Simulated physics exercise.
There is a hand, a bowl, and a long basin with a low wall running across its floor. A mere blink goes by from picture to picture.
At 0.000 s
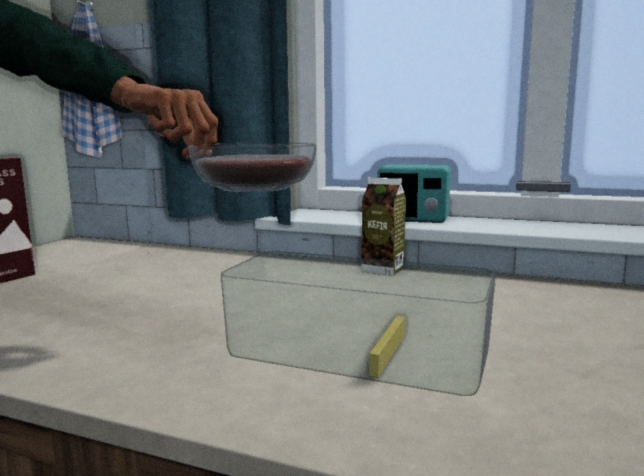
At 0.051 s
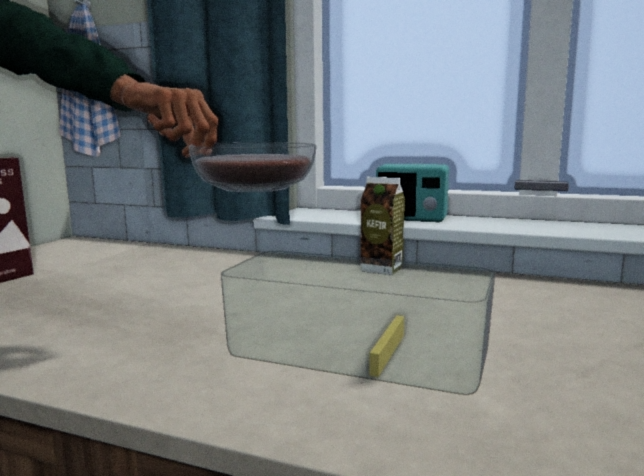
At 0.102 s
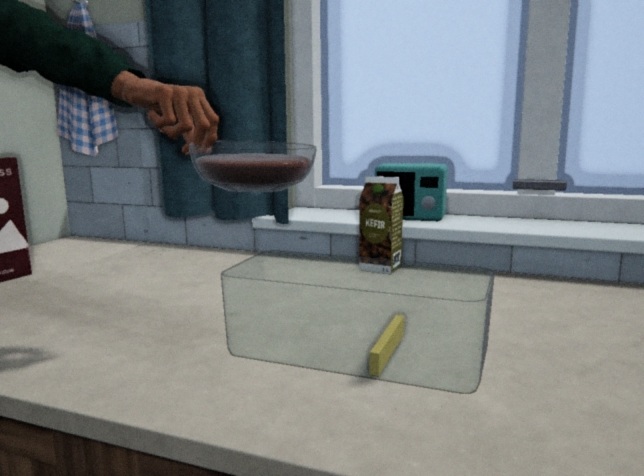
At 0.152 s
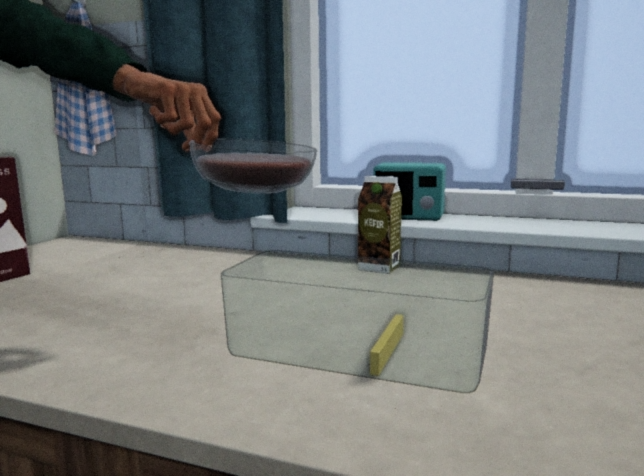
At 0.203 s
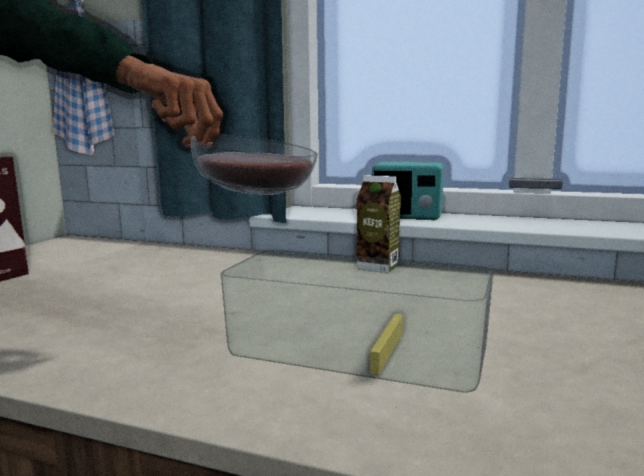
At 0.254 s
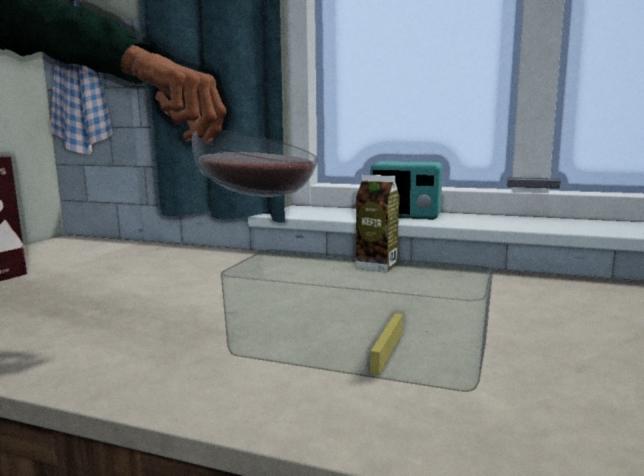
The footage shows a hand holding a clear bowl of dark reddish liquid above a countertop, slowly tilting it slightly down to the right, while a long transparent basin with a low yellow wall and a carton stay still.
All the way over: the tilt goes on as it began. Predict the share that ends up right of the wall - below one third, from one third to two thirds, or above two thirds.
The bottom band.
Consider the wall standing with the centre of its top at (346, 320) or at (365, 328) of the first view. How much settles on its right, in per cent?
First try: Roughly 55 per cent; second try: 20 per cent.
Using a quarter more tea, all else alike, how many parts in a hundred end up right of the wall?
I'd put it at around 15 %.
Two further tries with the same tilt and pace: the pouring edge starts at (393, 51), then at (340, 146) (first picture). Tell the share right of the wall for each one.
First about 70, then 35 per cent.
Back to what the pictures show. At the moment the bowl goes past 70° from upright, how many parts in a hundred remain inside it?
Near 25 in a hundred still remains.
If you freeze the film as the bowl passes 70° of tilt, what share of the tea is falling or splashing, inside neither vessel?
Roughly 40 in a hundred.
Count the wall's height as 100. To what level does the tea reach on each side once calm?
Close to 60 for the left and 10 for the right.
A moment on, the bowl is tipped part way and 27 per cent is still to pour, 32 is left of the wall and 0 right of it.
Next, the bowl is tipped right over and 1 per cent is still to pour, 86 is left of the wall and 9 right of it.
Then the bowl is tipped right over and 0 per cent is still to pour, 87 is left of the wall and 12 right of it.
Later the bowl is tipped right over and 0 per cent is still to pour, 87 is left of the wall and 12 right of it.
Finally, 87 per cent lies left of the wall, 12 right of it and 1 outside.
